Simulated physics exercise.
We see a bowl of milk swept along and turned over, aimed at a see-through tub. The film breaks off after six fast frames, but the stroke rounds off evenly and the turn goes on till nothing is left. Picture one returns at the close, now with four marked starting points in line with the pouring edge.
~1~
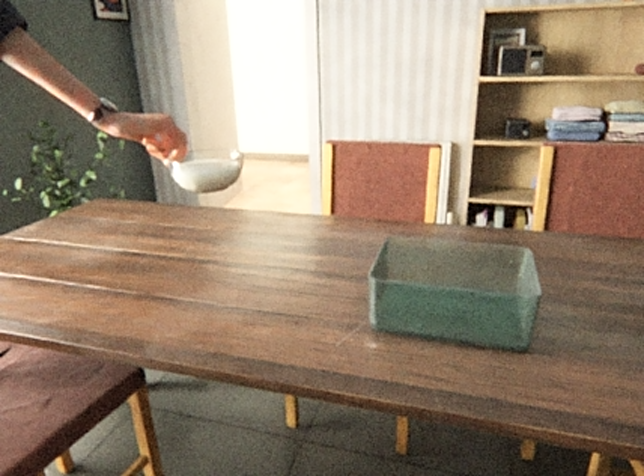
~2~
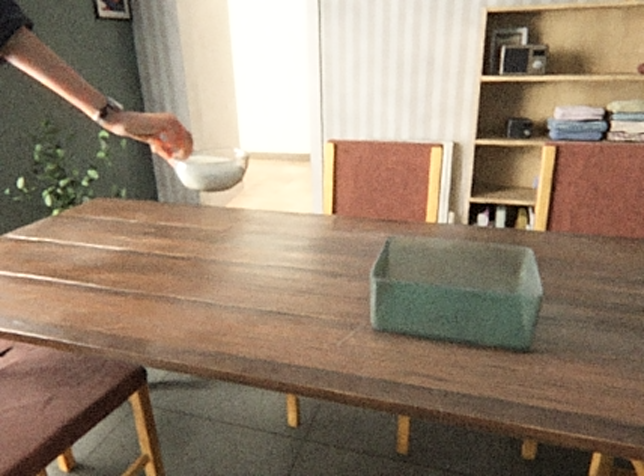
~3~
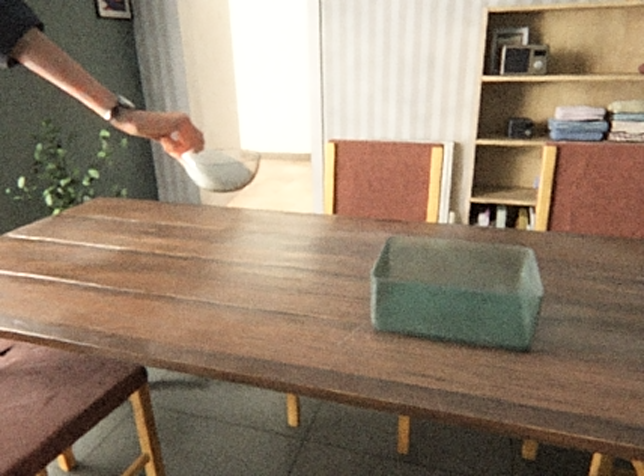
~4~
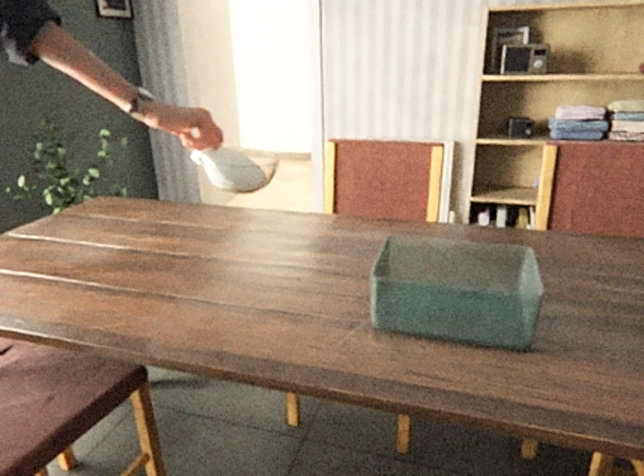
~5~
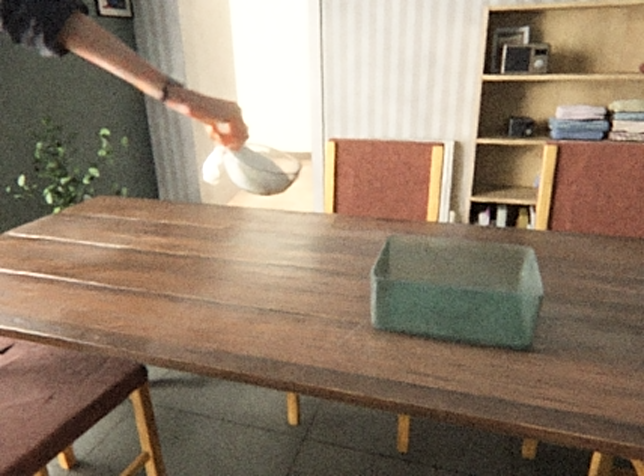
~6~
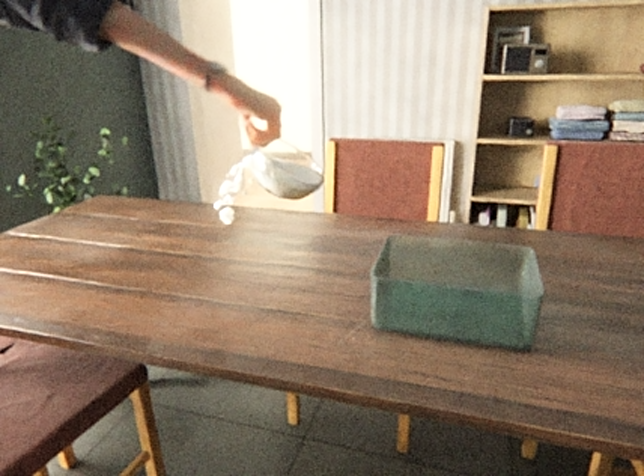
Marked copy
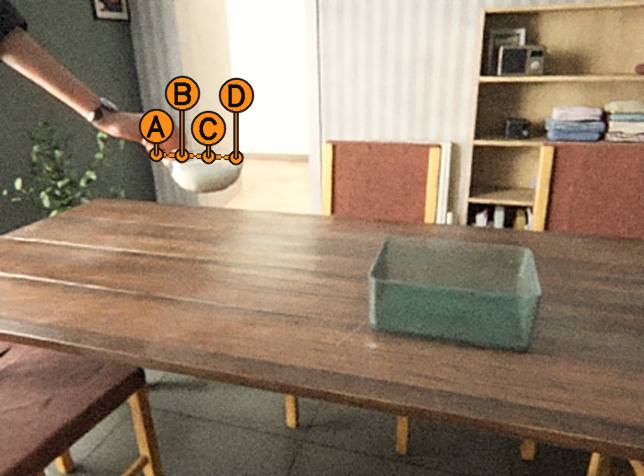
An arm carries a white bowl rightward above a wooden table, tilting it as milk spills out.
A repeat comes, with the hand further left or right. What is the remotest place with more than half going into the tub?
The limit is C.
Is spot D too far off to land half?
No, that is safe.
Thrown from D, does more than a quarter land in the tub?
Yes.
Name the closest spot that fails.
Spot B.
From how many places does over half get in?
Two of them.
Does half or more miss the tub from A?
Yes, it does.
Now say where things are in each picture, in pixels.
The first picture shows upright, lip at (239, 157); tub from (370, 326) to (530, 349); nothing has left yet.
The second picture shows upright, lip at (244, 157); nothing has left yet.
The third picture shows upright, lip at (256, 157); milk is over the rim, down to (199, 155).
The fourth picture shows tipped about 6°, lip at (275, 161); milk is over the rim, down to (201, 165).
The fifth picture shows tipped about 18°, lip at (299, 170); milk is over the rim, down to (215, 193).
The sixth picture shows tipped about 33°, lip at (322, 182); milk is over the rim, down to (231, 239).
In orange, A at (156, 154); B at (182, 155); C at (208, 156); D at (236, 157).
Choosing A, about 0 % lands in the tub, 96 % falls short and 4 % goes beside or beyond.
Choosing B, about 22 % lands in the tub, 71 % falls short and 7 % goes beside or beyond.
Choosing C, about 65 % lands in the tub, 25 % falls short and 10 % goes beside or beyond.
Choosing D, about 71 % lands in the tub, 12 % falls short and 17 % goes beside or beyond.
